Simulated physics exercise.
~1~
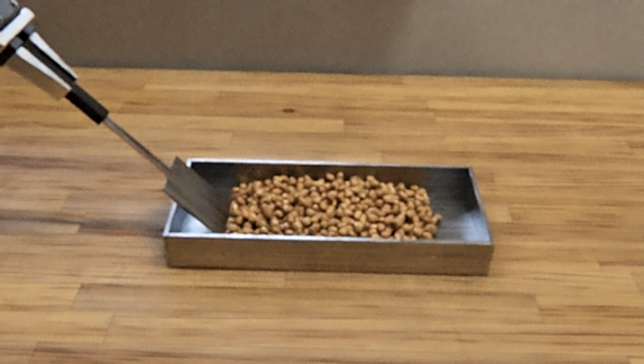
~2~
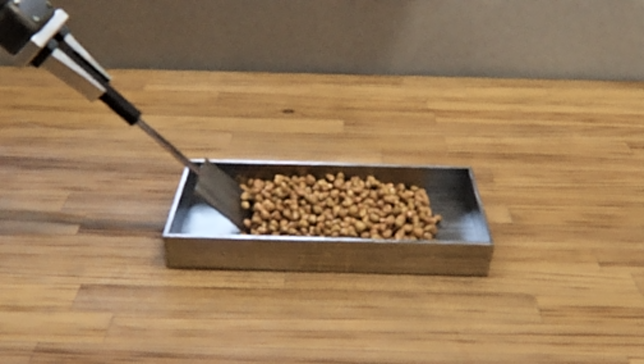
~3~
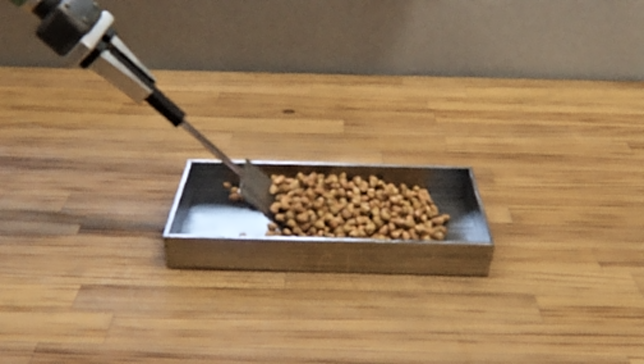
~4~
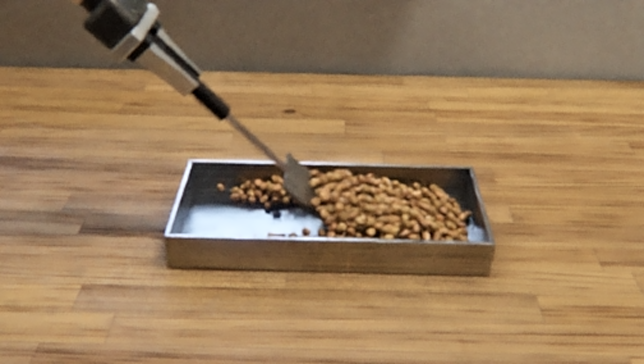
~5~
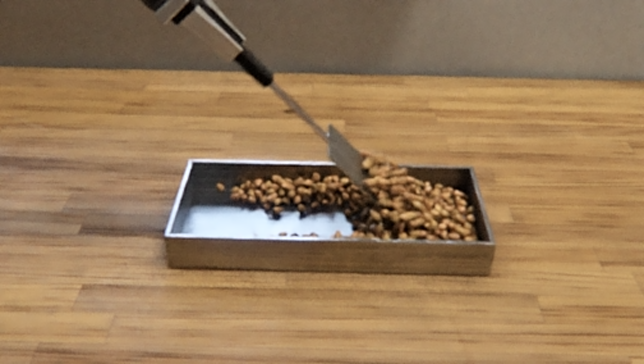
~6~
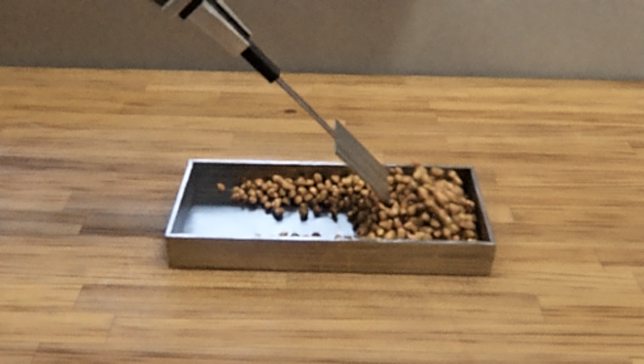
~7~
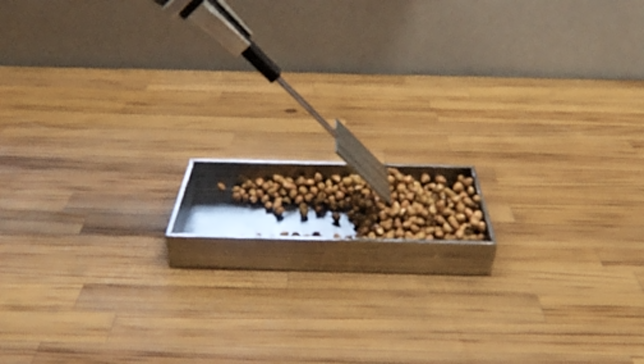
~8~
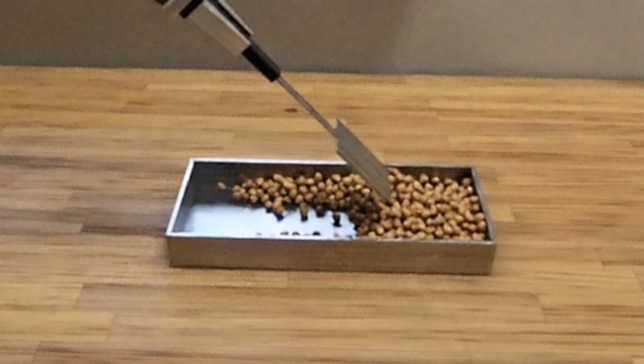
Robot arm pushing brown beans rightward along a metal trough with a flat turner, lifting slightly and stopping, the beans staying inside.
